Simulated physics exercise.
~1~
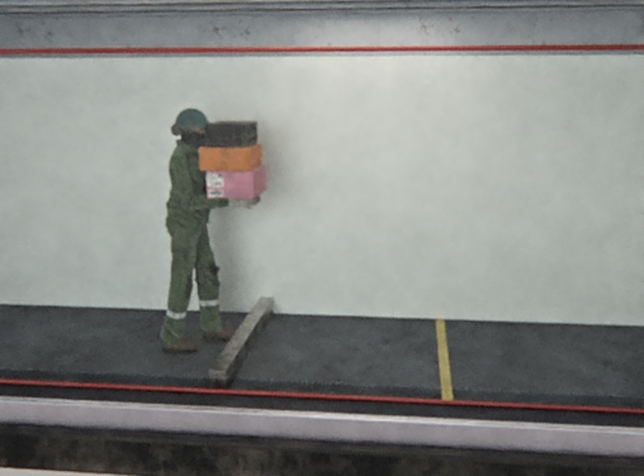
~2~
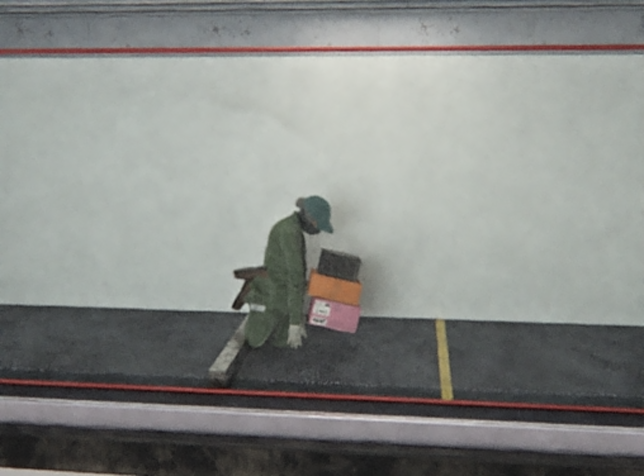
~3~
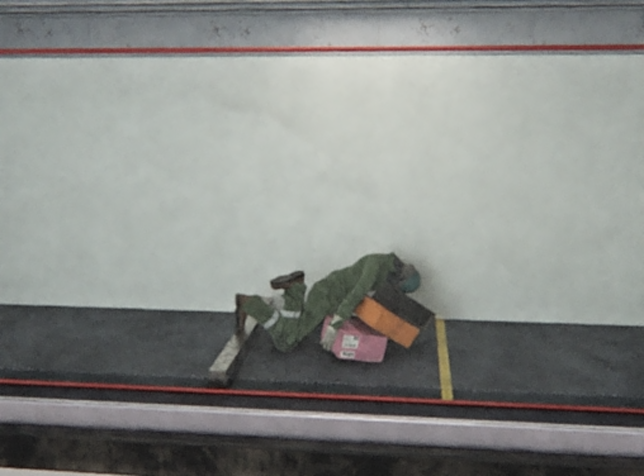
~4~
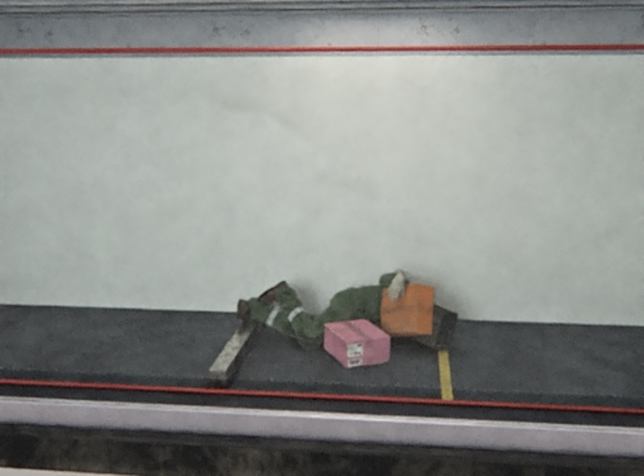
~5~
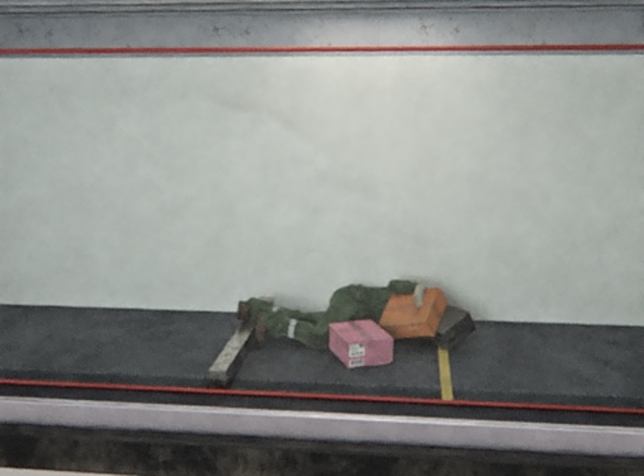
Porter carrying three stacked boxes pitching forward over a floor rail, landing face down among them, orange carton stopping before yellow line.
